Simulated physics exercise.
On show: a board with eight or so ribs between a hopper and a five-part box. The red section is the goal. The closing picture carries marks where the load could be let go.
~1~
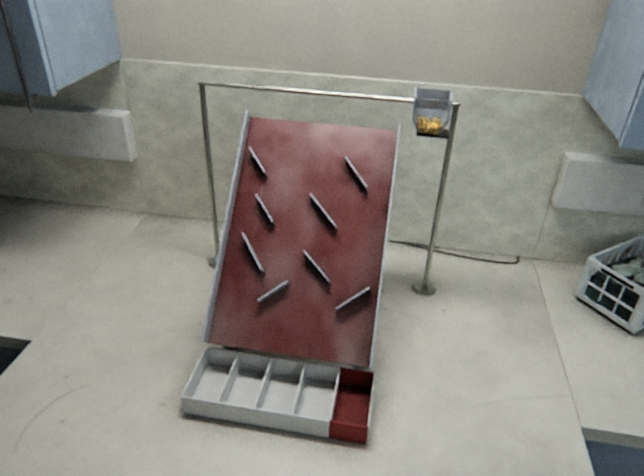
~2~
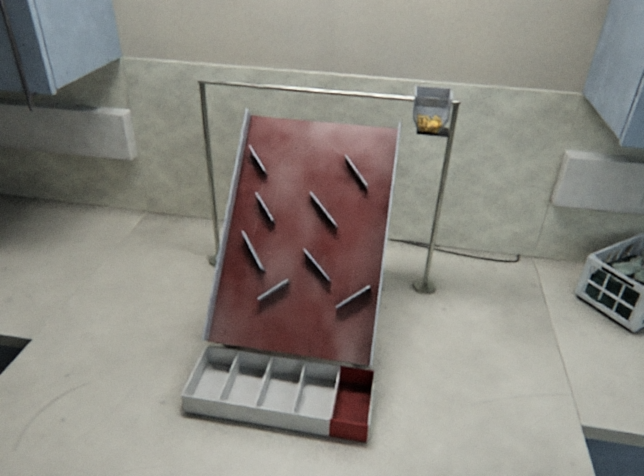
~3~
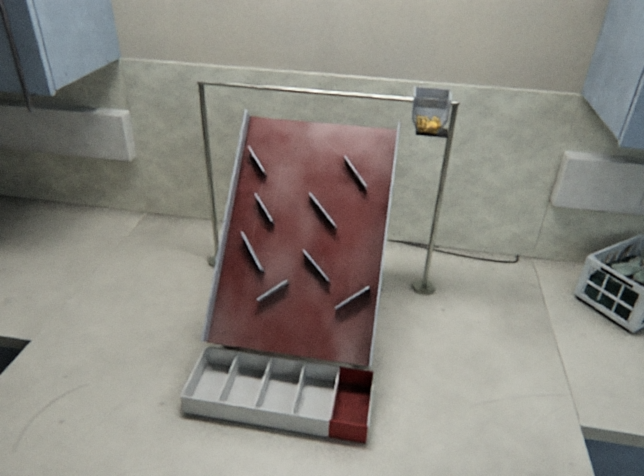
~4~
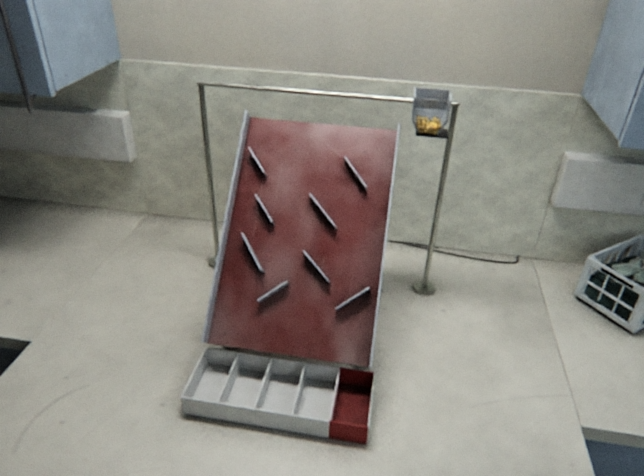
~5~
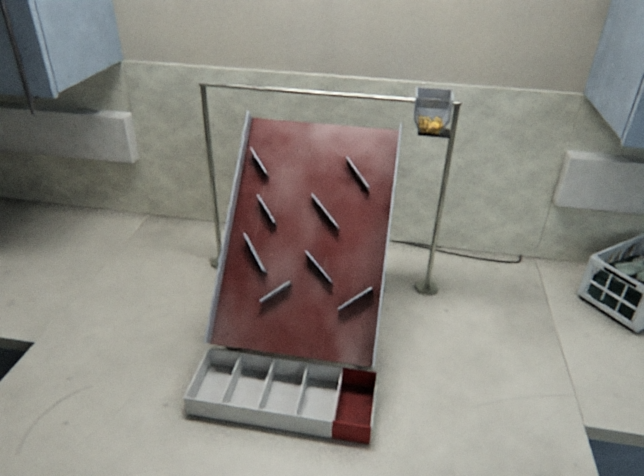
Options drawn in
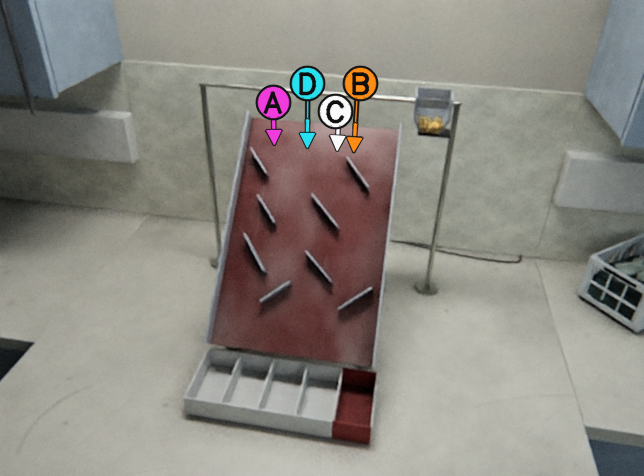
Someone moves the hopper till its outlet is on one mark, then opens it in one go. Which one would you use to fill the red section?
It is B.
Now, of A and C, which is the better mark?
Here it is mark C.
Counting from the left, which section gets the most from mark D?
The first.
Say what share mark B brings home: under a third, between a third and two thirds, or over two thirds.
It is between a third and two thirds.
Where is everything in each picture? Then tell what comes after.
The first picture shows hopper at (429, 125), puffed corn balls, door shut.
The second picture shows ribs (249, 145) to (265, 170), (345, 155) to (367, 185), (256, 193) to (273, 220).
The third picture shows ribs (309, 193) to (335, 225), (241, 232) to (261, 270), (303, 249) to (328, 280).
The fourth picture shows ribs (257, 300) to (287, 281), (335, 309) to (369, 287).
The fifth picture shows red section at (351, 431), number 5 of 5 from the left.
On the marked copy, mark A meets the board at (274, 139); mark B meets the board at (354, 146); mark C meets the board at (337, 145); mark D meets the board at (307, 142).
With A, none in the red section, nearly all in other sections.
With B, about half in the red section, about half in other sections.
With C, a small part in the red section, most in other sections.
With D, a small part in the red section, nearly all in other sections.
